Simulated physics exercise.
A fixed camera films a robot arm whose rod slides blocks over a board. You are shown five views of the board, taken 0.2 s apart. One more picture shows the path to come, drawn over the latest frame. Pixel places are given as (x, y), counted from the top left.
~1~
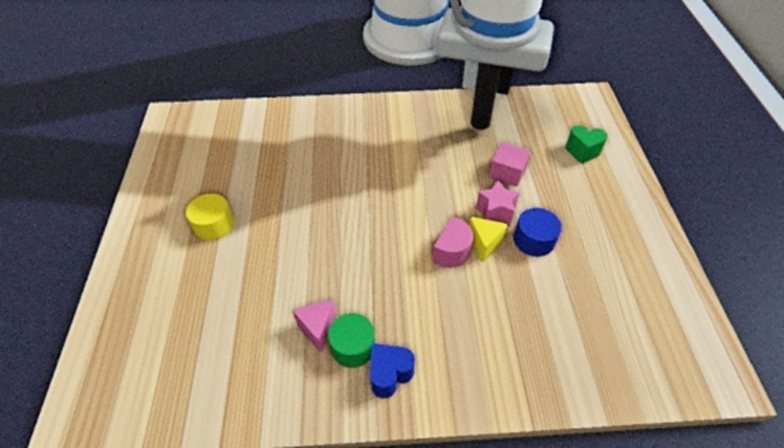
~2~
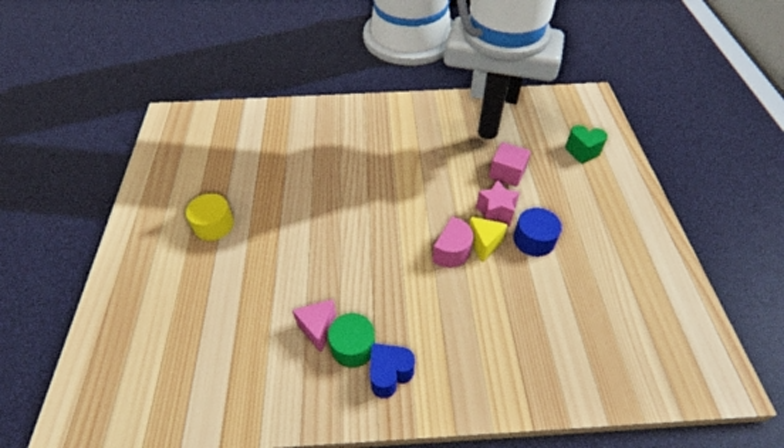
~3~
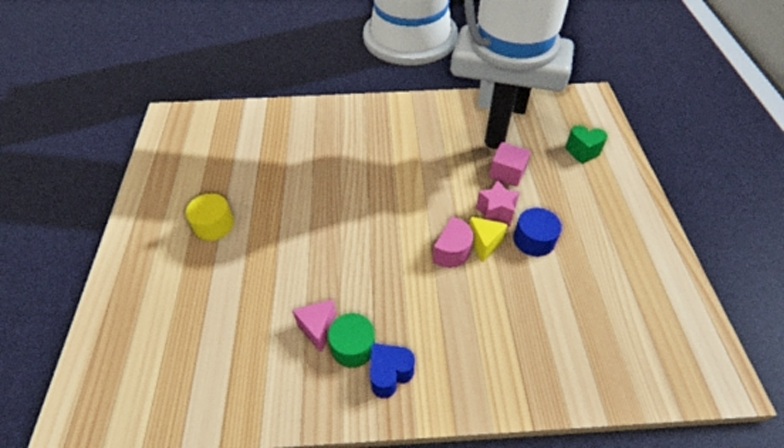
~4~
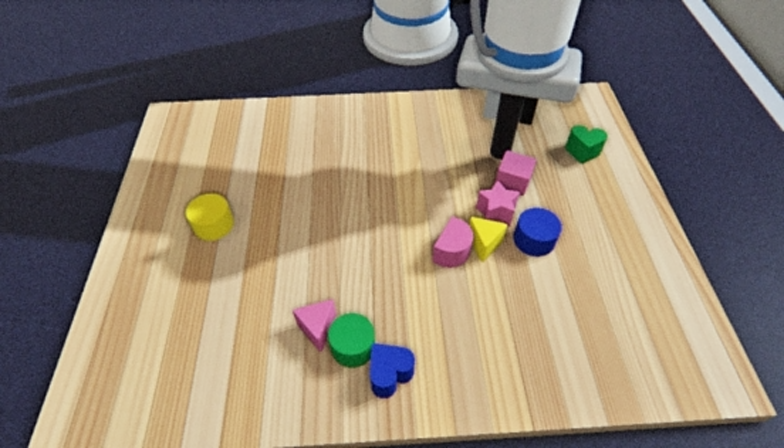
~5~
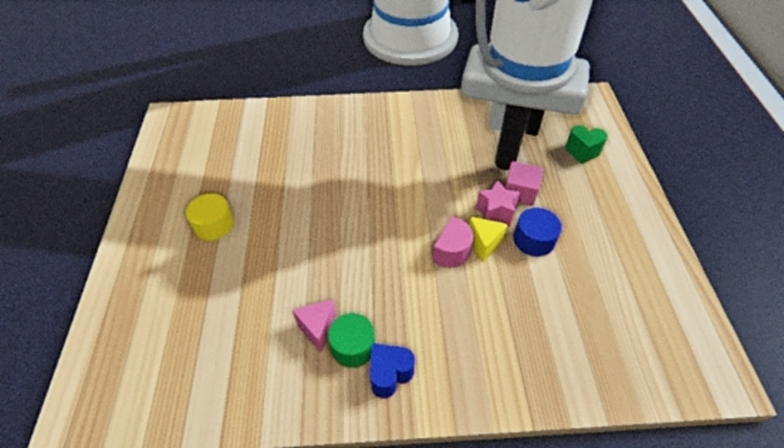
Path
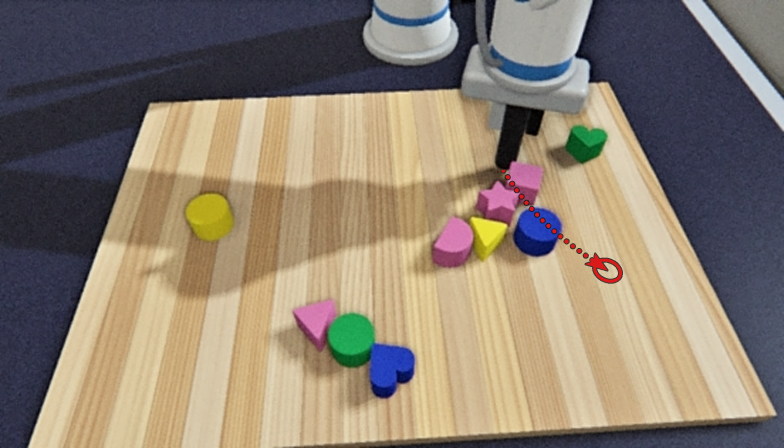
On a wooden board, a robot arm's black rod nudges a pink block slightly down and right.
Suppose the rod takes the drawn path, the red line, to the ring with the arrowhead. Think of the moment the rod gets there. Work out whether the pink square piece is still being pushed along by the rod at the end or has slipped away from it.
I expect it to be in front.
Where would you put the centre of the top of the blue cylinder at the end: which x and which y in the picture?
Close to (552, 246).
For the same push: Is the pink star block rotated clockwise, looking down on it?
I expect so.
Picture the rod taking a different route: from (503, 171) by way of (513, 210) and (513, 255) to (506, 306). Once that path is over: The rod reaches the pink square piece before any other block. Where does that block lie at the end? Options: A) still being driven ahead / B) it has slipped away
I'll go with B - it has slipped away.
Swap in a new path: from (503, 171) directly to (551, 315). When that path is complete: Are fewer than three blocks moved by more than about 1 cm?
No - that is not the case.
The drawn path runs from (503, 171) via (528, 204) and (562, 238), ending at (608, 270).
On the path given first. One third of the way, rod (530, 197); pink star block (502, 200), turned 25° clockwise; pink square piece (558, 207), turned 20° anticlockwise; blue cylinder (547, 239).
Two thirds of the way, rod (566, 231); pink star block (502, 200), turned 25° clockwise; pink square piece (599, 234), turned 70° anticlockwise; blue cylinder (552, 246).
At the end, rod (612, 264); yellow triangle not moved; pink star block (502, 200), turned 25° clockwise; pink square piece (649, 256), turned 115° anticlockwise; blue cylinder (552, 246).
